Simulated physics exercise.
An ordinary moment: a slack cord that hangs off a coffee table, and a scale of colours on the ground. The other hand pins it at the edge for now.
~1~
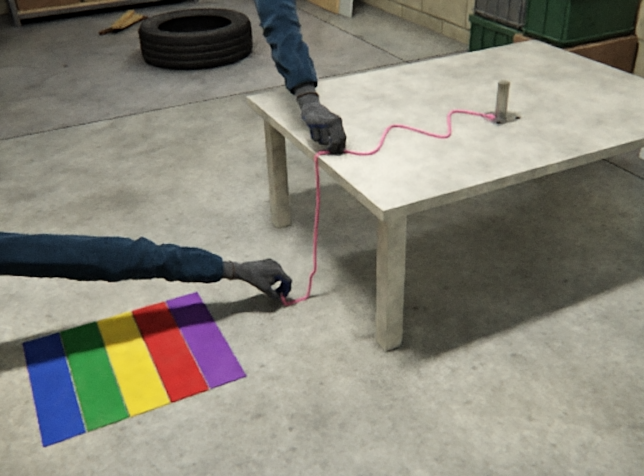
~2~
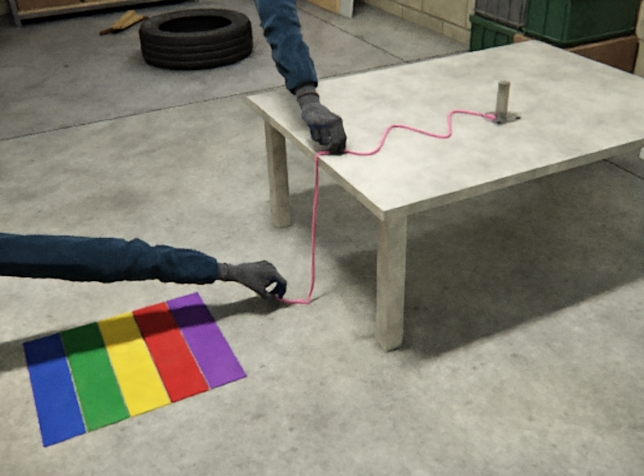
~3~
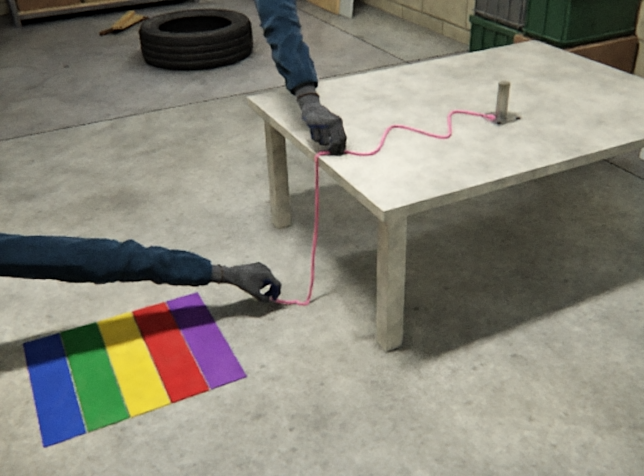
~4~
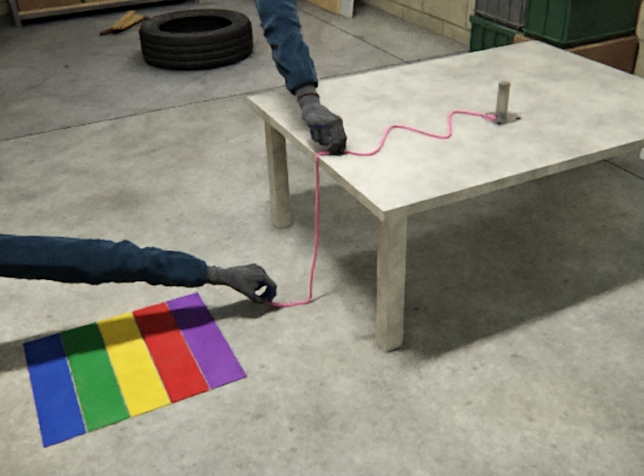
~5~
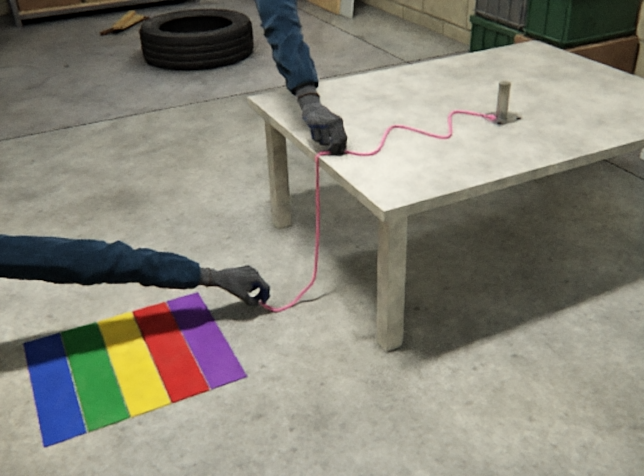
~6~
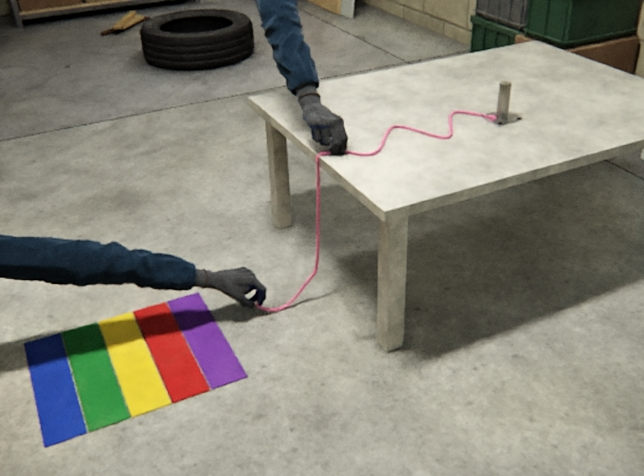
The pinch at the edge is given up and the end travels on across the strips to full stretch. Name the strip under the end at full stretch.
It halts on the blue strip.
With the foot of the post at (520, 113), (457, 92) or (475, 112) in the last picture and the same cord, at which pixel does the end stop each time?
Try by try, around (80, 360), (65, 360) and (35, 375).
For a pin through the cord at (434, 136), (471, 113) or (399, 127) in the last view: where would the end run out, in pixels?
The places are (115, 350), (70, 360) and (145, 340).
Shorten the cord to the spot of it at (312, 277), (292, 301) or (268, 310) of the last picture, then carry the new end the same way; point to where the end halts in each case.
Near (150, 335), (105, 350) and (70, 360).
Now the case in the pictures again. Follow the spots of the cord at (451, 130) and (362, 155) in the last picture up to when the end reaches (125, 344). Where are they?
The first at (416, 135), the second at (309, 212).
Soon after, end near (125, 344); over yellow.
Then, end near (77, 359); over green.
At full stretch, end near (50, 368); over blue. Over blue.
